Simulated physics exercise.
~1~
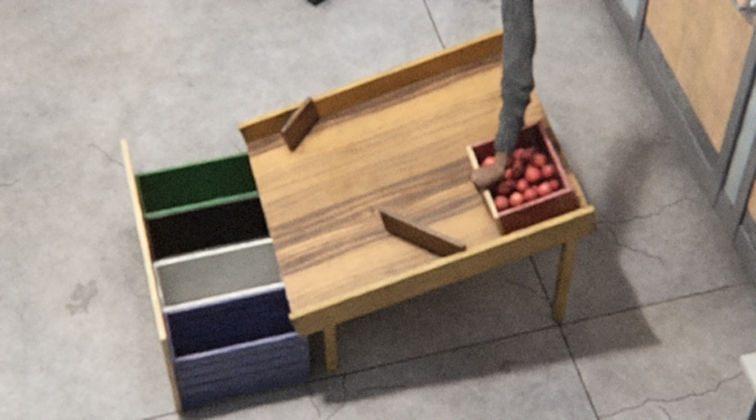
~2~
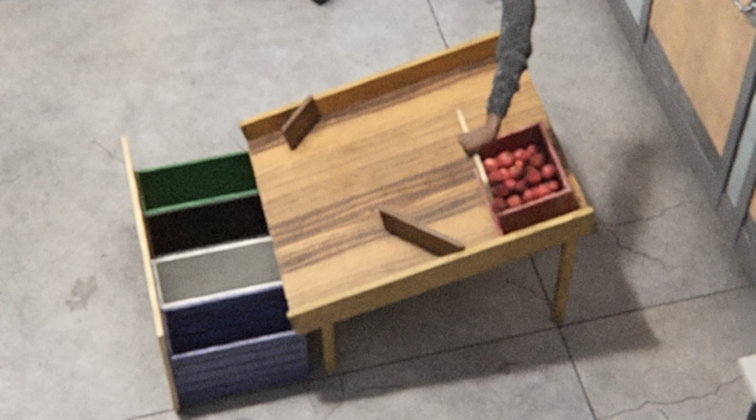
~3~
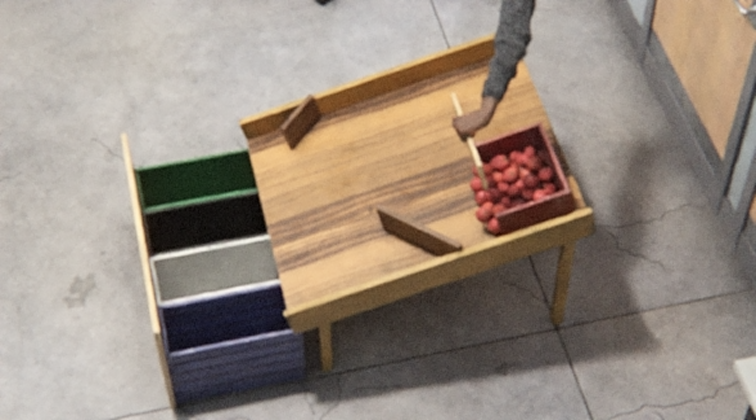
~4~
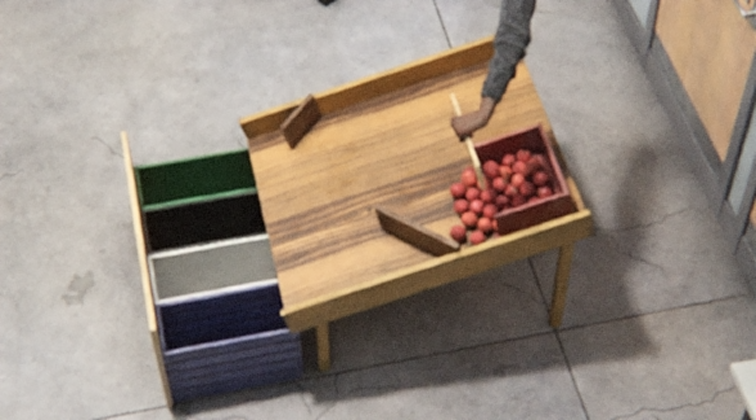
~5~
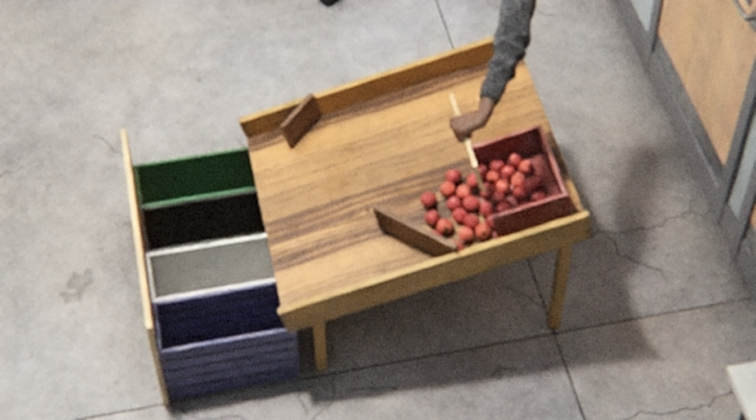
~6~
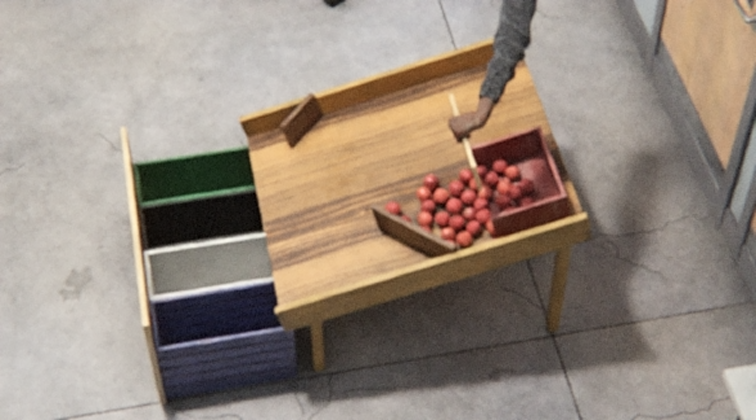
To begin with, a hand grips the gate of a red pen packed with tomatoes at the right end of a sloping wooden table. The hand lifts the gate, and tomatoes roll out leftward, first a few, then many, bunching against the nearer angled board as one moves past its upper end.
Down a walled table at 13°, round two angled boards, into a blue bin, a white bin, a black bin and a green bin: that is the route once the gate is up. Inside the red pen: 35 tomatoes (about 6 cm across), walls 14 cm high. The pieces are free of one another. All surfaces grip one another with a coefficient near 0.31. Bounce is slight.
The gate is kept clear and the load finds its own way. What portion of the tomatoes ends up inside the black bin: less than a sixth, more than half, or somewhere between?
More than half.
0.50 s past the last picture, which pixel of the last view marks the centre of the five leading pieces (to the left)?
Centre approx. at (292, 222) px.
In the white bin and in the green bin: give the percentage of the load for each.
About 20 in a hundred first and about 5 in a hundred second.
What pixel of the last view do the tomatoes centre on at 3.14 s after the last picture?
The middle lies near (188, 270).
Then, 0.50 s after the last picture, 1 in the white bin and 34 on the slope.
Then, 1.13 s after the last picture, 1 in the white bin, 10 in the black bin, 20 on the slope and 4 in the air.
Then, 2.01 s after the last picture, 5 in the white bin, 22 in the black bin, 1 in the green bin, 6 on the slope and 1 in the air.
Outcome (3.14 s after the last picture), 7 in the white bin, 27 in the black bin and 1 in the green bin. Asked share, 27 of 35, 77 per cent.
